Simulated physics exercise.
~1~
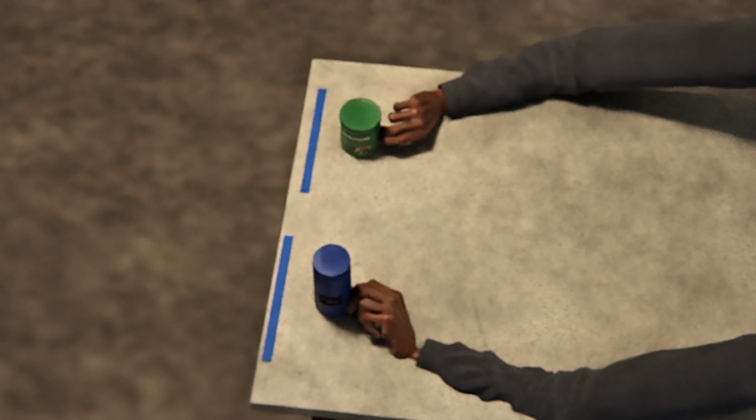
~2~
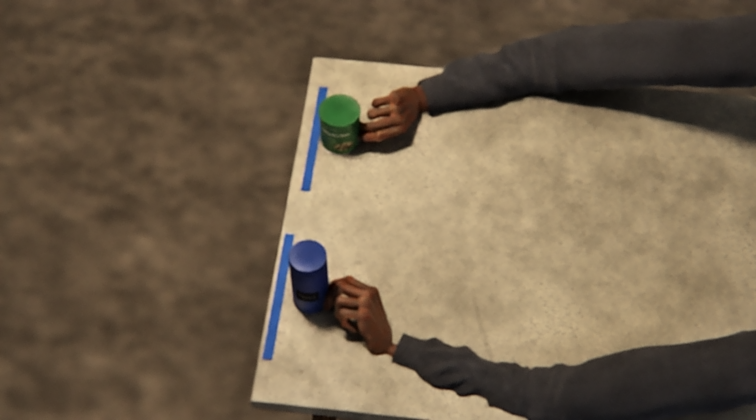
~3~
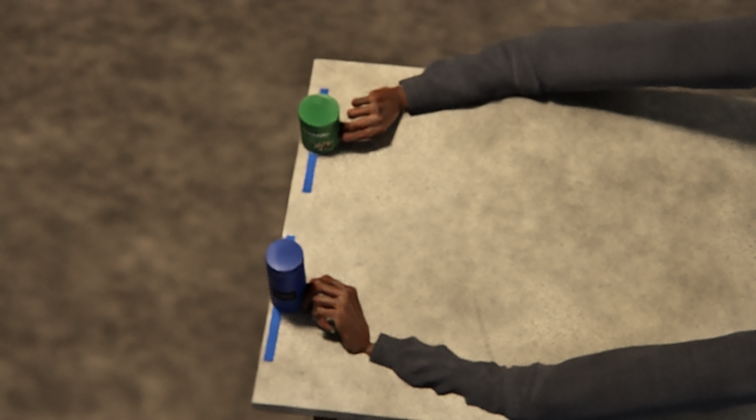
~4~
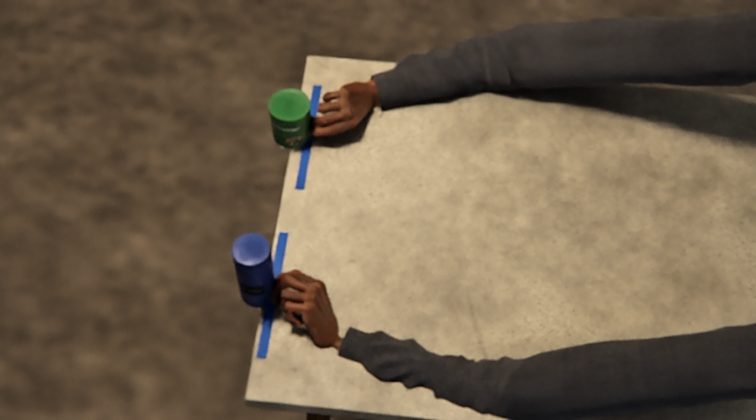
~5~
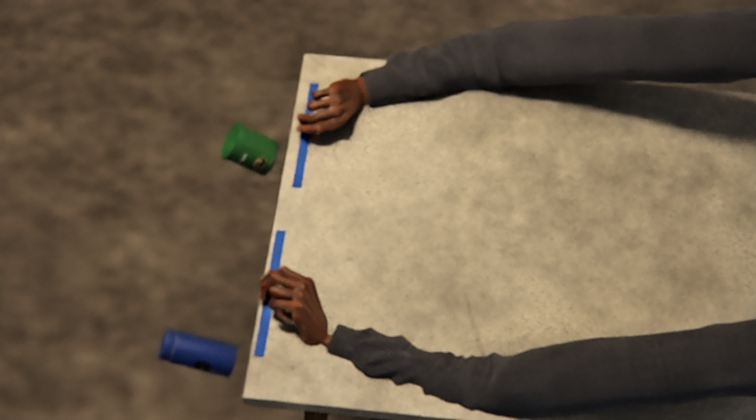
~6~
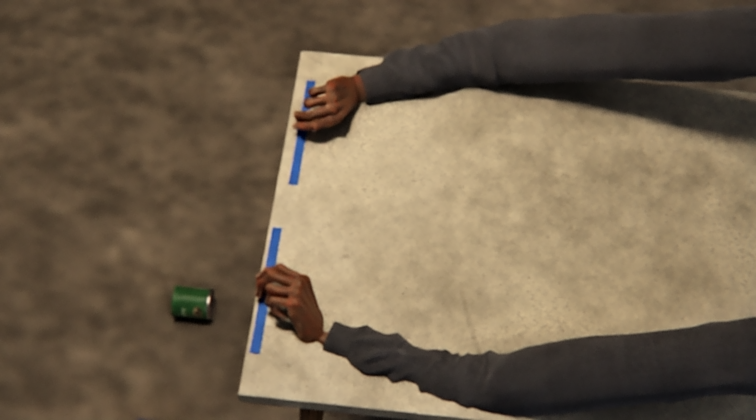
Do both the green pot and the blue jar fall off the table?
Yes, both go over the left edge of the table as the hands push them past the blue tape.
A green pot and a blue jar, pushed left by two hands, fall off the table.
